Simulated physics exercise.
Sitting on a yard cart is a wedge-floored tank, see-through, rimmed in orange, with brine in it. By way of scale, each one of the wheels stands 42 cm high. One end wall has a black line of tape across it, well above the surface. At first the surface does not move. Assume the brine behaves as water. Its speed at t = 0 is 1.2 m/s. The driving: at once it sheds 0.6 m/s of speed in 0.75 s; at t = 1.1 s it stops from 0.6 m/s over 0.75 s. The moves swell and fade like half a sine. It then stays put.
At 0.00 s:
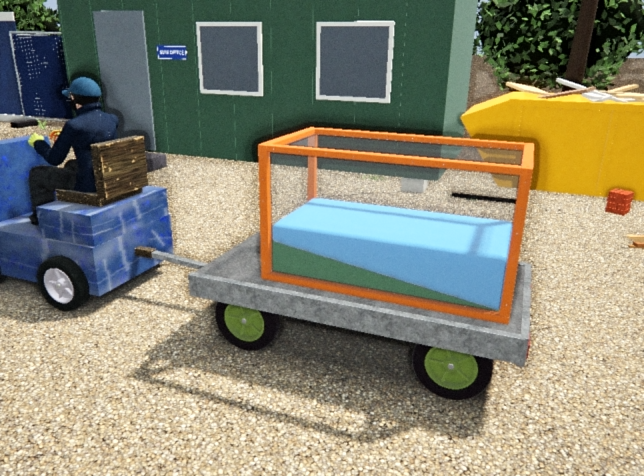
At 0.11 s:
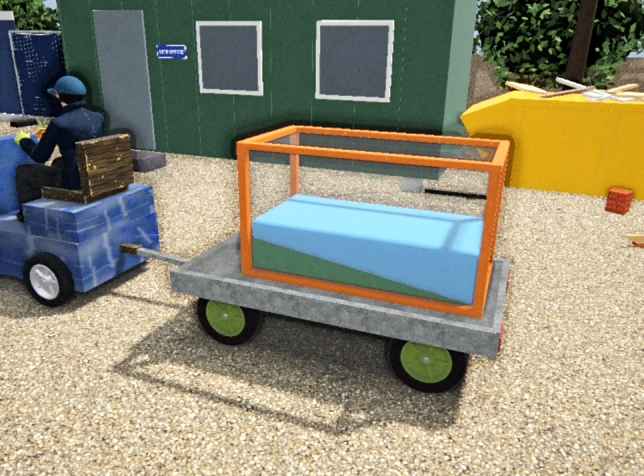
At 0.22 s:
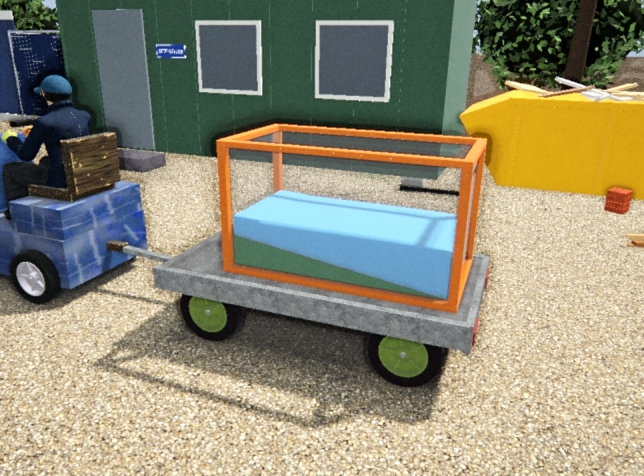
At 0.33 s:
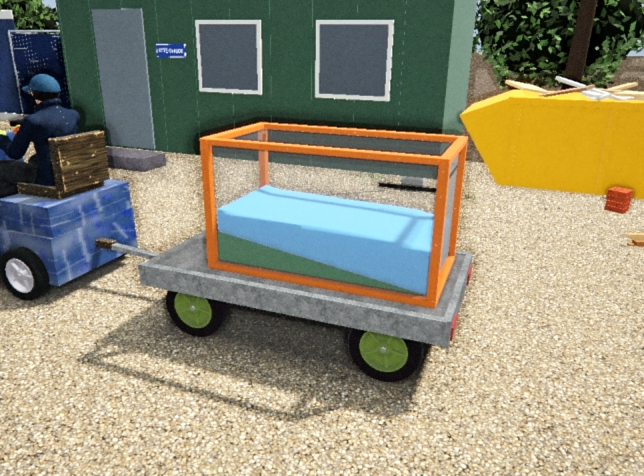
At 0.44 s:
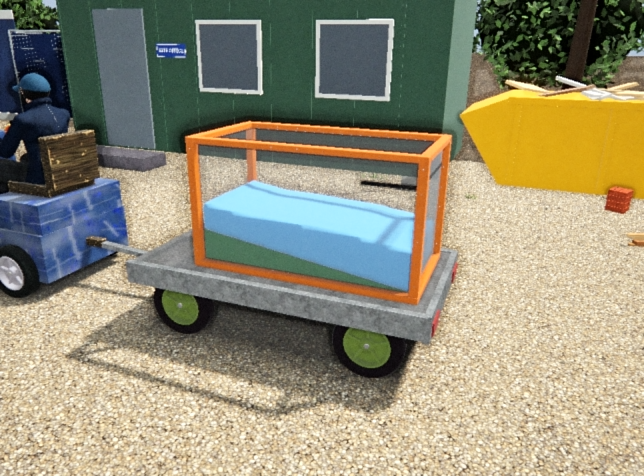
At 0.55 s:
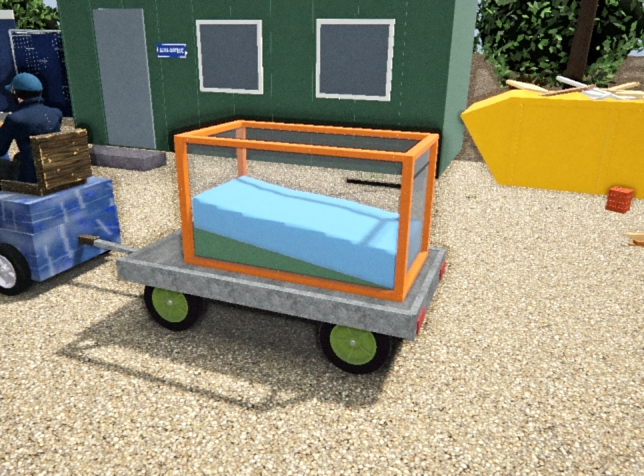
A blue tractor with a seated driver in a cap pulls a grey cart leftward across a gravel yard, carrying a see-through, orange-rimmed tank of light-blue liquid. The liquid's surface stays flat along the tank at first, then gradually tilts, rising slightly towards the left.
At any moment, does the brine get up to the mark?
No.
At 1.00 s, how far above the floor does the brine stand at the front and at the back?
I'd say some 38 centimetres in front and some 24 centimetres behind.
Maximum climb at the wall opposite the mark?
Somewhere near 42 cm, I'd say.
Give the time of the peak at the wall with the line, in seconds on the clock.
Peak time: Approx. 3.5 s.
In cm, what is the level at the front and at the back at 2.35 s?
Close to 36 cm in front, close to 26 cm behind.
After 1.00 s front 39 cm, middle 28 cm, back 24 cm above the lowest part of the floor; no loss so far.
After 1.65 s front 30 cm, middle 31 cm, back 31 cm above the lowest part of the floor; no loss so far.
After 2.35 s front 36 cm, middle 30 cm, back 26 cm above the lowest part of the floor; no loss so far.
After 4.84 s the waves are smaller; the highest at the back wall was 31 cm, at 3.45 s, against a line at 59 cm.
